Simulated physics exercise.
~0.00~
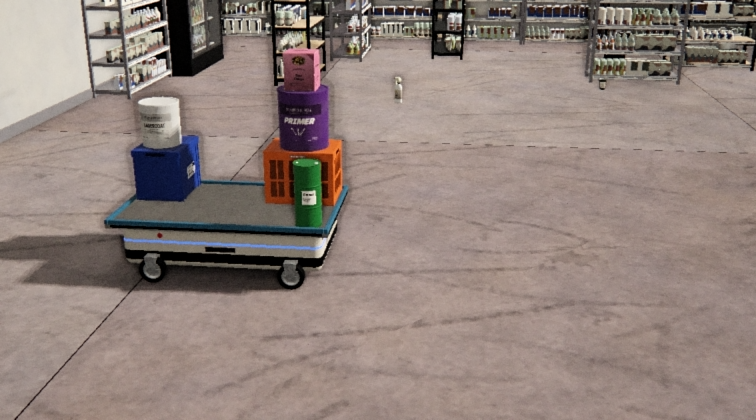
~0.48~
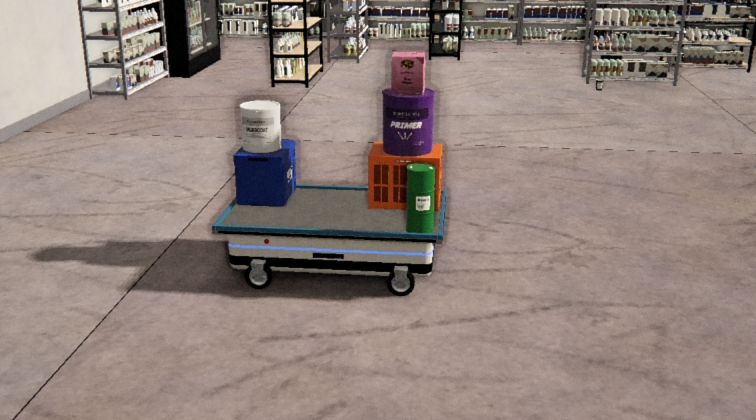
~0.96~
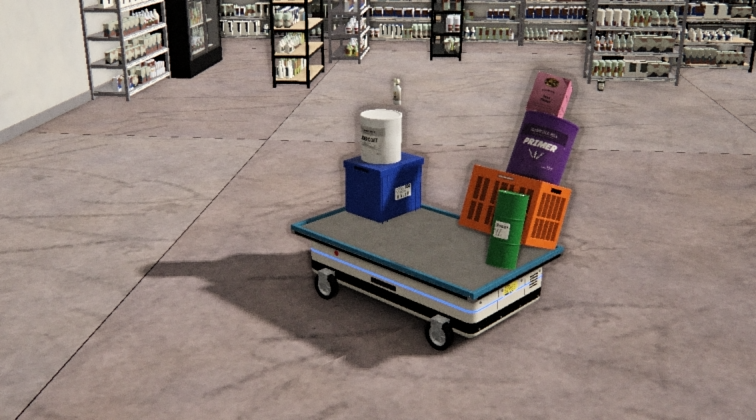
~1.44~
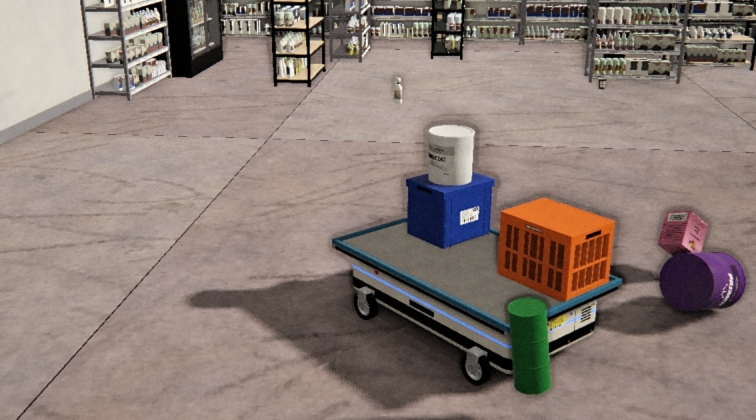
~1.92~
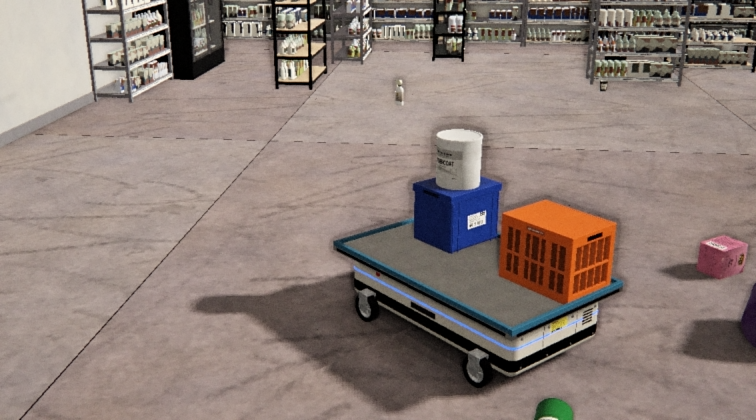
A flat robot cart carrying stacked containers rolled to the right and swung toward the viewer, tipping the purple pail and pink box off, then the green canister, and stopped with the orange crate, blue tote and white pail still aboard.
